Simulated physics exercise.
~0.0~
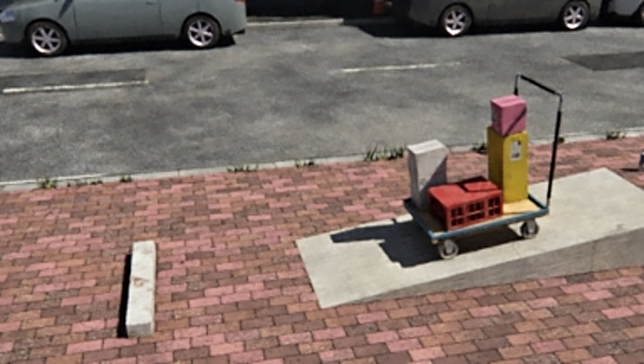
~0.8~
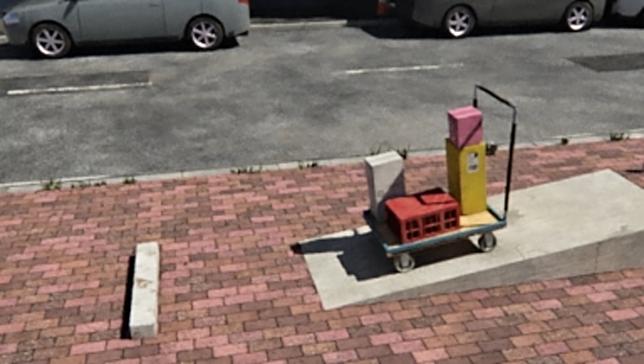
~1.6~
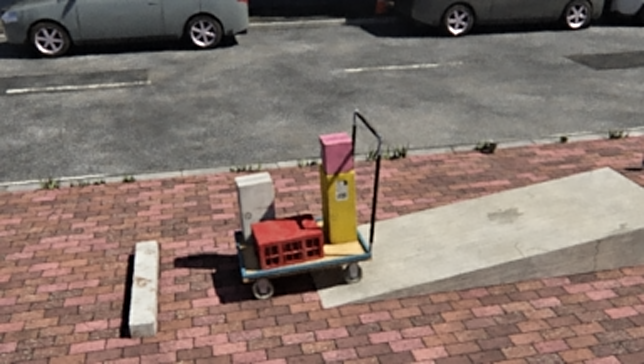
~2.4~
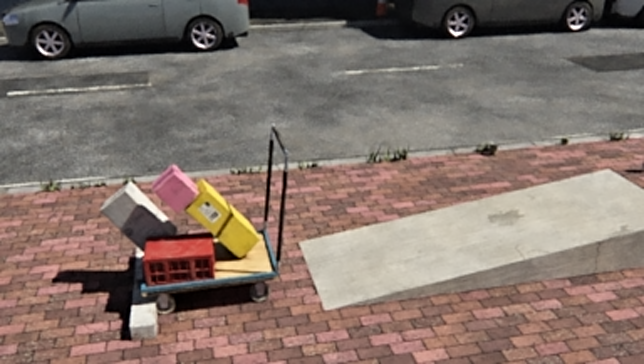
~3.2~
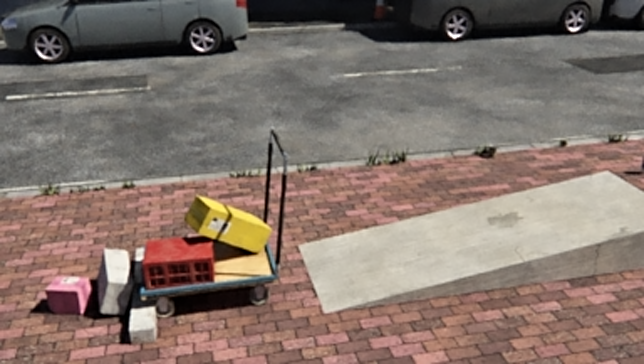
A trolley carrying a red crate and pink, white and yellow boxes rolled left down a ramp and stopped abruptly at a low kerb; the pink and white boxes toppled off onto the bricks, while the yellow one tipped over beside the crate, still aboard.
